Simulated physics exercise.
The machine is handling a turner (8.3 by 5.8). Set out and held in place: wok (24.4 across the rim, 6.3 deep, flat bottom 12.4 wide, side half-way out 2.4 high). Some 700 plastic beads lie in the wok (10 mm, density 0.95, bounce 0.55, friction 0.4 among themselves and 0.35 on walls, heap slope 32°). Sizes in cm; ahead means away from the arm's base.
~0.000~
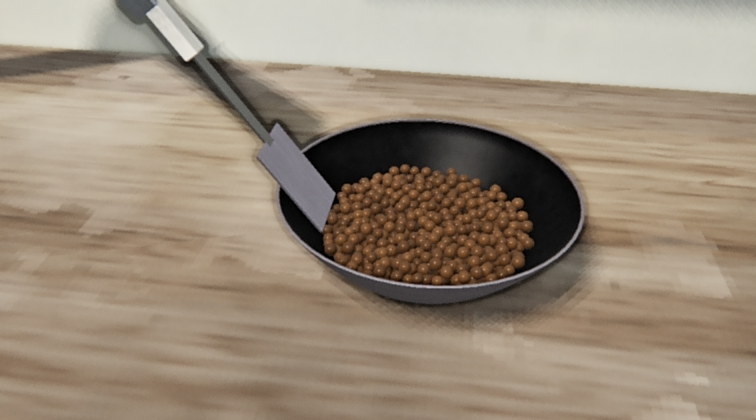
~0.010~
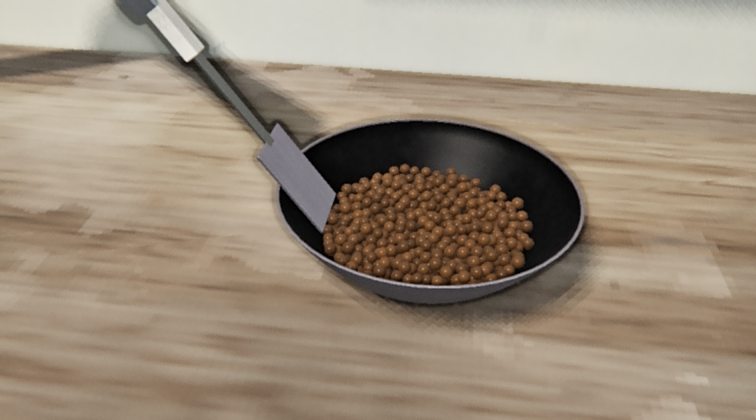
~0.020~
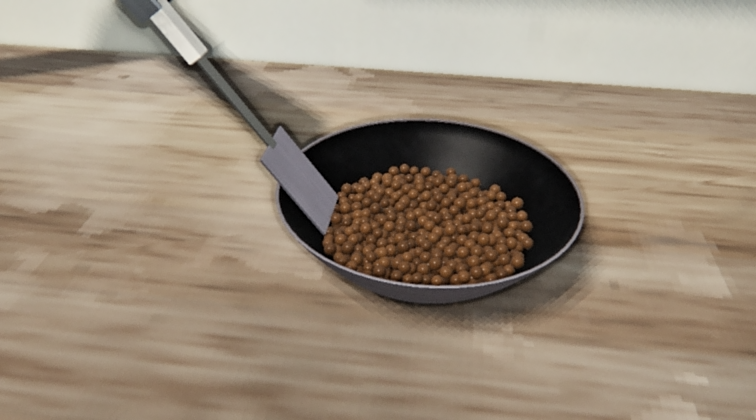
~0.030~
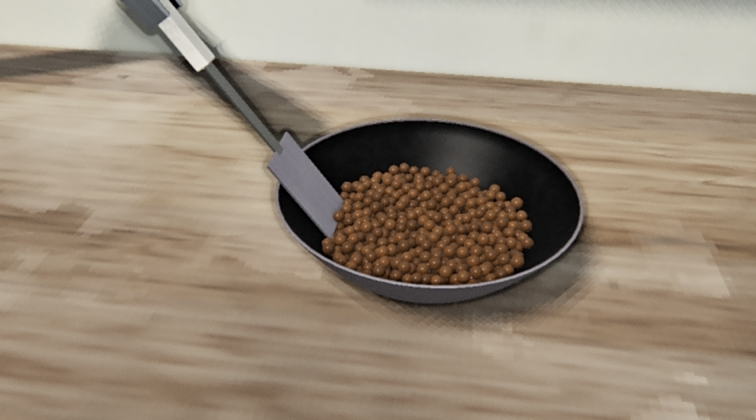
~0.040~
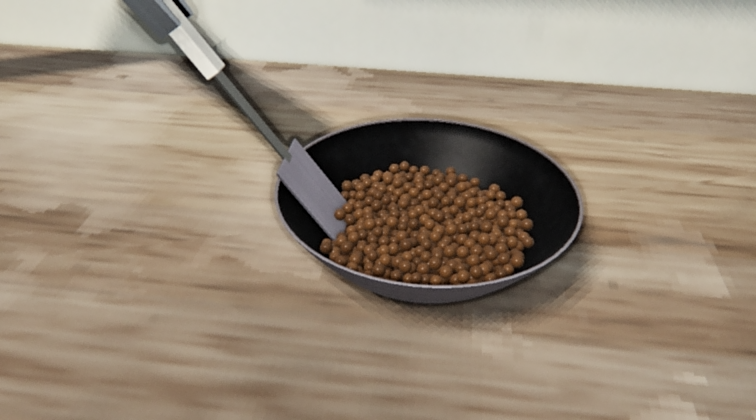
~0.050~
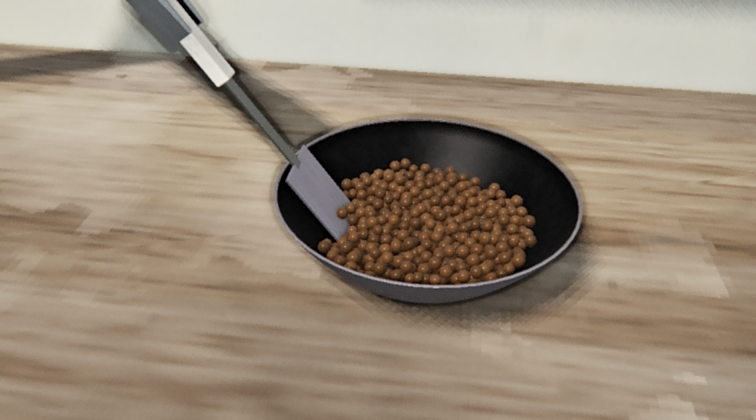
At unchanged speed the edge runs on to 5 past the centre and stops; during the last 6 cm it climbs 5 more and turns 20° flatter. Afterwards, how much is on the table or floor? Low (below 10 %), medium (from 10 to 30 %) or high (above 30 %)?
A low share, below 10 %, ends on the table or floor.
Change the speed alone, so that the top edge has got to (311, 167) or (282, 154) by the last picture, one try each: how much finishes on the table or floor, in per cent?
About 15 and 0 per cent.
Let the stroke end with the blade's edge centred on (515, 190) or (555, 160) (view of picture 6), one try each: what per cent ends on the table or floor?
Some 15 and 25 per cent.
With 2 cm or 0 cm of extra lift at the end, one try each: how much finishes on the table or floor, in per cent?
Some 0 and 0 per cent.
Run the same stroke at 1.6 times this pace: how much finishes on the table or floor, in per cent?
Some 10 per cent.
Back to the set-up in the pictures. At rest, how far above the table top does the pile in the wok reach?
About 6.5 cm.
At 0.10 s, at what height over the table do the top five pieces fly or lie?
Some 5 cm.
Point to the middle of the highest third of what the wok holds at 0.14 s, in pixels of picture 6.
Near (466, 214).
After 0.10 s, sloping 54°, highest piece 5 above the table; 702 in the wok.
After 0.14 s, sloping 46°, highest piece 6 above the table; 702 in the wok.
After 0.37 s, sloping 34°, highest piece 8 above the table; 681 in the wok, 15 on the table or floor, 6 on the blade or in flight.
After 1.42 s, sloping 34°, highest piece 6 above the table; 680 in the wok, 22 on the table or floor.
In the end, 680 in the wok, 22 on the table or floor. That is 3 % on the table or floor.
